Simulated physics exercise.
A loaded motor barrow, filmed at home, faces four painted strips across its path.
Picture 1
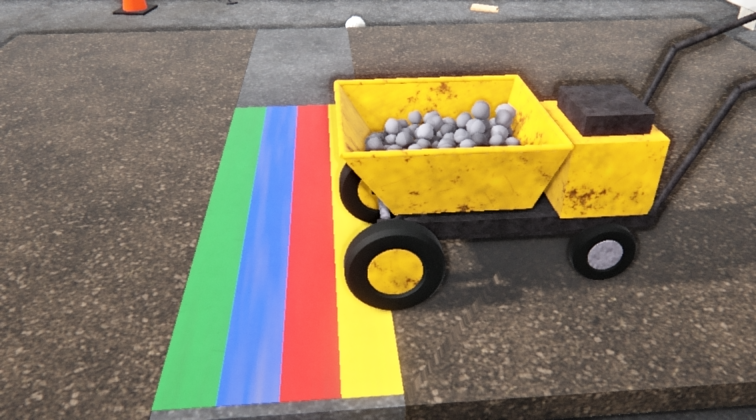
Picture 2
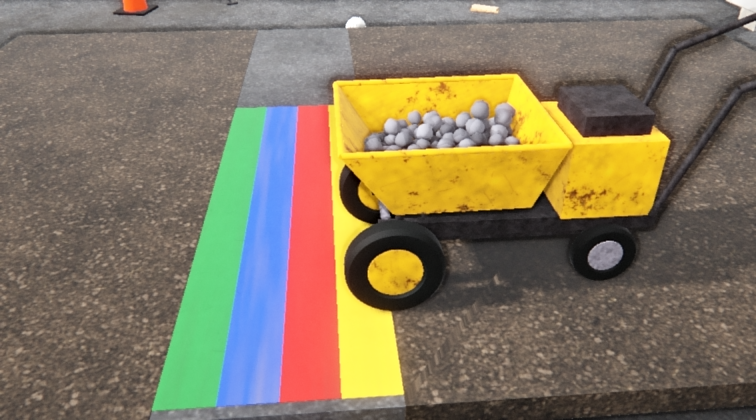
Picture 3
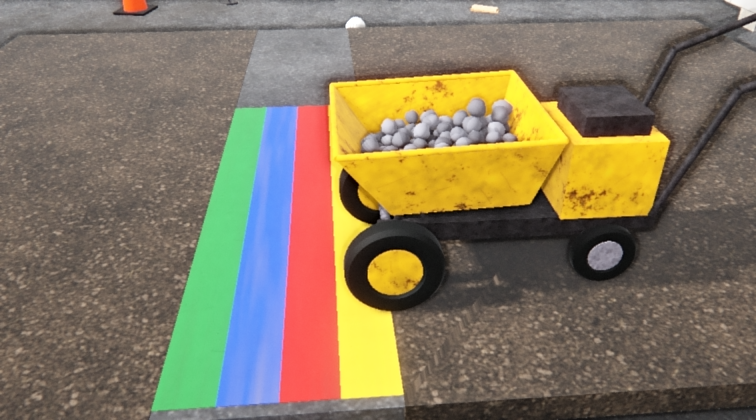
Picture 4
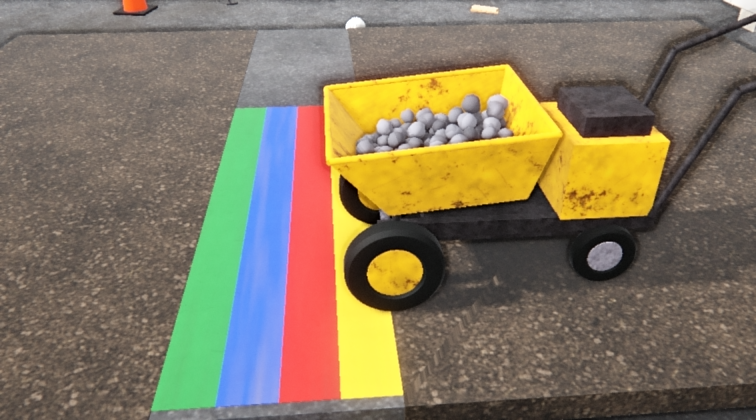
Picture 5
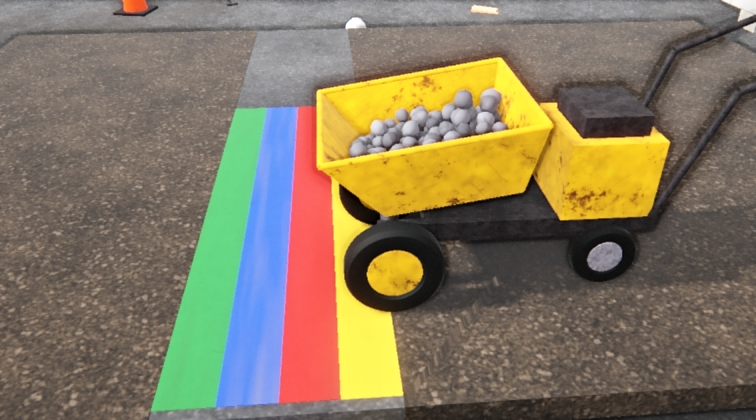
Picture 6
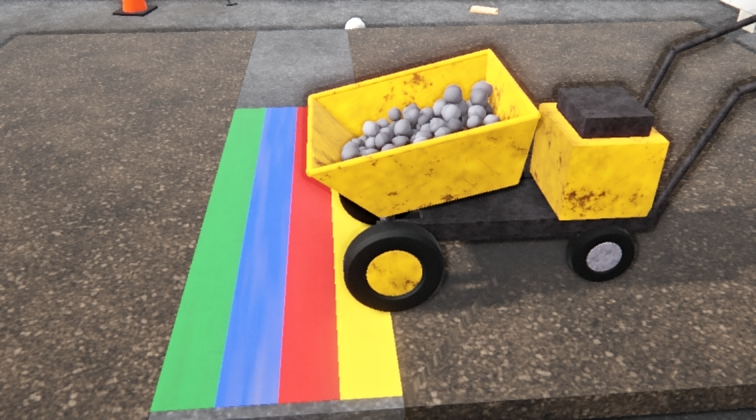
On dark rough ground, a yellow motor barrow loaded with grey cobbles slowly tilting its skip leftward beside four painted strips.
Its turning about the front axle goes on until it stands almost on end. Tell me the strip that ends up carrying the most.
Green.
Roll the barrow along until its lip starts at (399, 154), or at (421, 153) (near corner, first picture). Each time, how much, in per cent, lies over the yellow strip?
Position 1 near 0 %, position 2 near 0 %.
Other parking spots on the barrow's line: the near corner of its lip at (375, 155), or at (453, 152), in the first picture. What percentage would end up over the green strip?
First spot: About 20 percent; second spot: About 0 percent.
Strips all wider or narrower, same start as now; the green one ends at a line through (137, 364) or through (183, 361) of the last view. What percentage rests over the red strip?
Roughly 0 per cent first, then 0 per cent.
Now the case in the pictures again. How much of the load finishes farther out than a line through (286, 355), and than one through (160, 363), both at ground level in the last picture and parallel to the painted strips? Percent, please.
Around 70 per cent for the first, and 10 per cent for the second.
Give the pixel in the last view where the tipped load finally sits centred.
Somewhere close to (219, 262) in the last picture.
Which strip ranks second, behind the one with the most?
The next one is the strip in blue.
Soon, skip tipped steeply; all in the skip.
A while on, skip tipped steeply; nearly all in the skip; a stray few over the blue strip; a stray few over the green strip.
Towards the end, skip tipped right over; about half in the skip; a small part over the blue strip; about a quarter over the green strip; a small part off the paint.
Finally, skip tipped right over; about a quarter in the skip; none over the yellow strip; none over the red strip; about a quarter over the blue strip; about a third over the green strip; a small part off the paint.
